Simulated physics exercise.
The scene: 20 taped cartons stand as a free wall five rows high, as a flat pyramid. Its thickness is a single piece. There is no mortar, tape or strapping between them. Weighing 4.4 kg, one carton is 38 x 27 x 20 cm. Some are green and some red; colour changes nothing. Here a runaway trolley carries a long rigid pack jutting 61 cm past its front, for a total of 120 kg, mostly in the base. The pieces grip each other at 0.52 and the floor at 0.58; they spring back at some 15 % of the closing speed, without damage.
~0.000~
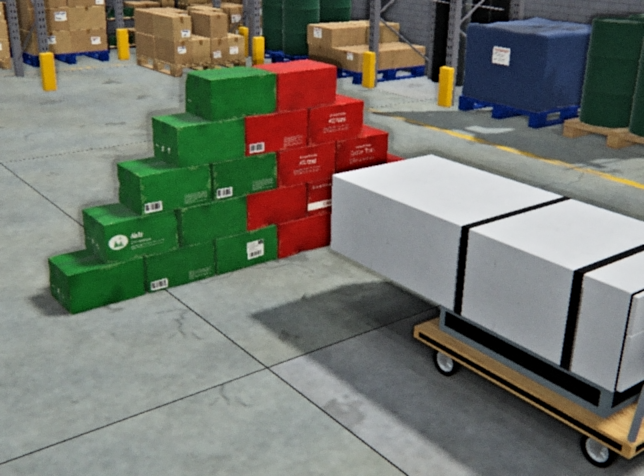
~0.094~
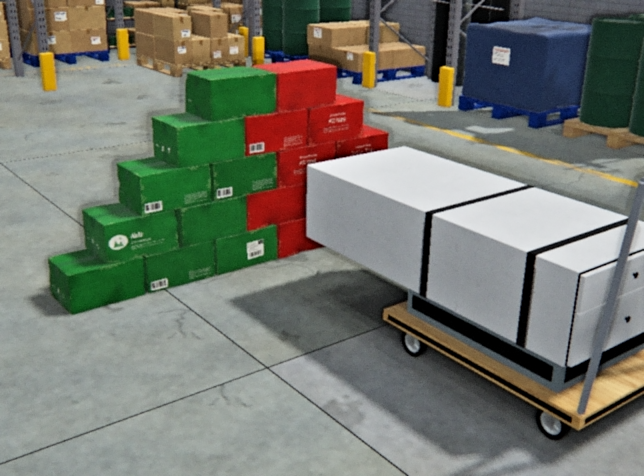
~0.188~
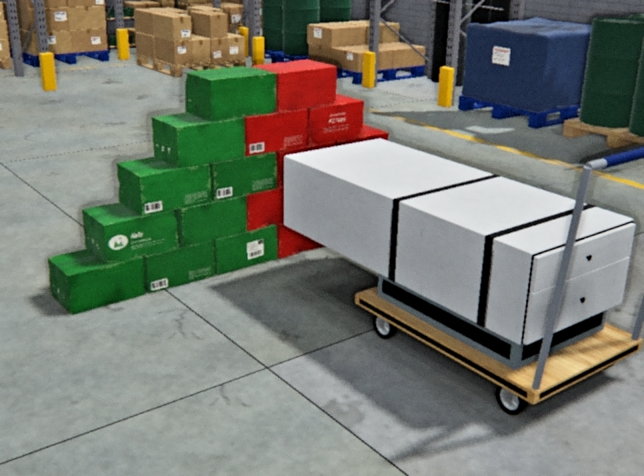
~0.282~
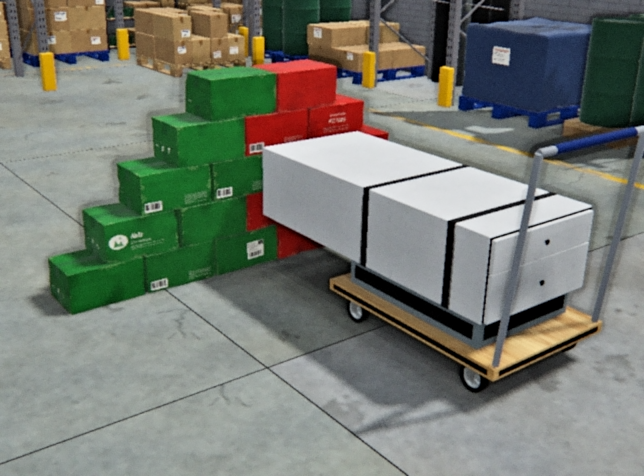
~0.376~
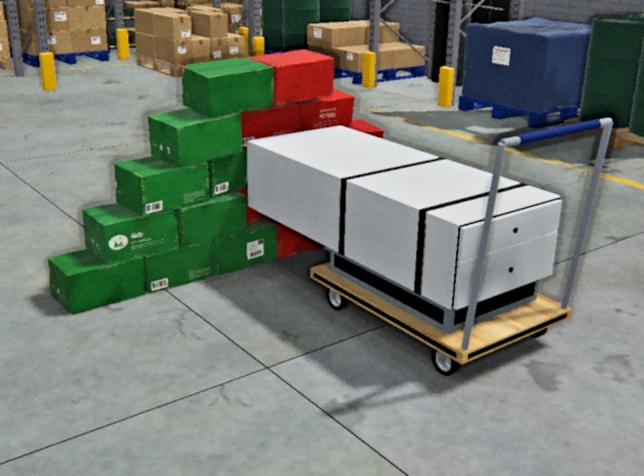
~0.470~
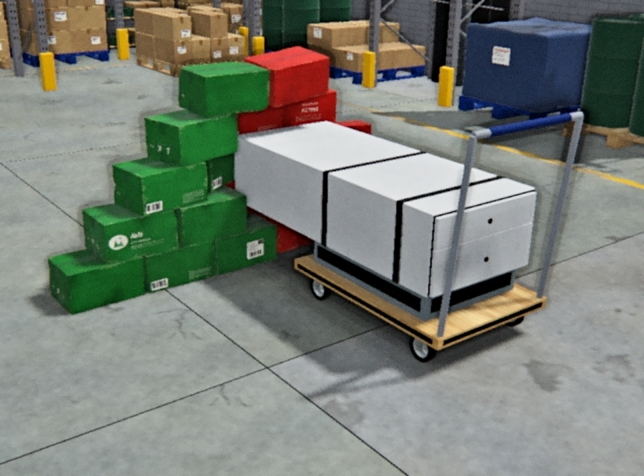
A white cabinet strapped on a wheeled cart slid leftward into a stepped wall of green and red boxes, pushing into the middle and knocking the upper boxes askew, while the lower green ones barely moved.
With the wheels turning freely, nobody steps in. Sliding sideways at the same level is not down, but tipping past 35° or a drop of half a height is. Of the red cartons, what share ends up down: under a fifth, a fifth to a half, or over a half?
Over a half.
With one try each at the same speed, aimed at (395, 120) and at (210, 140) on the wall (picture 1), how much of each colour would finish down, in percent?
Down by colour - red: 30%, then 20%; green: 0%, then 60%.
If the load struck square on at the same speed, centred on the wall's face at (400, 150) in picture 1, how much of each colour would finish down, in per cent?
Then red ends 60 per cent down and green 10 per cent.
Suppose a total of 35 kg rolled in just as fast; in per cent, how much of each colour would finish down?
The split would be red 60, then green 30 per cent.
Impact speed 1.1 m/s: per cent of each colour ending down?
Red 60%, green 30%.
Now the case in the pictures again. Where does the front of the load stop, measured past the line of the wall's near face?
It sits some 105 cm past it.
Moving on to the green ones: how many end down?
Down at the finish, green: 3.
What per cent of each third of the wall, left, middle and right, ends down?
From the left: 0, then 80, then 50 percent.
After 0.54 s, load 31 cm past the wall's line, still rolling; none of the 11 red cartons down (0 of 20 in all colours); top red carton 13° from how it stood; top green carton 9 cm from its place.
After 0.72 s, load 52 cm past the wall's line, still rolling; 7 of the 11 red cartons down (7 of 20 in all colours); top red carton 13° from how it stood, 8 cm lower; top green carton 7° from how it stood.
After 0.96 s, load 75 cm past the wall's line, still rolling; 8 of the 11 red cartons down (11 of 20 in all colours); top red carton 3° from how it stood, 14 cm lower; top green carton 31° from how it stood, 12 cm lower.
After 1.30 s, load 96 cm past the wall's line, still rolling; 8 of the 11 red cartons down (11 of 20 in all colours); top red carton 15 cm lower; top green carton on its side.
In the end (2.1 s), load 1.04 m past the wall's line, stopped; 8 of the 11 red cartons down (11 of 20 in all colours); top red carton 15 cm lower; top green carton upside down. That is 73 per cent. From the last view, middles, top red carton near (220, 87), top green carton near (117, 202).
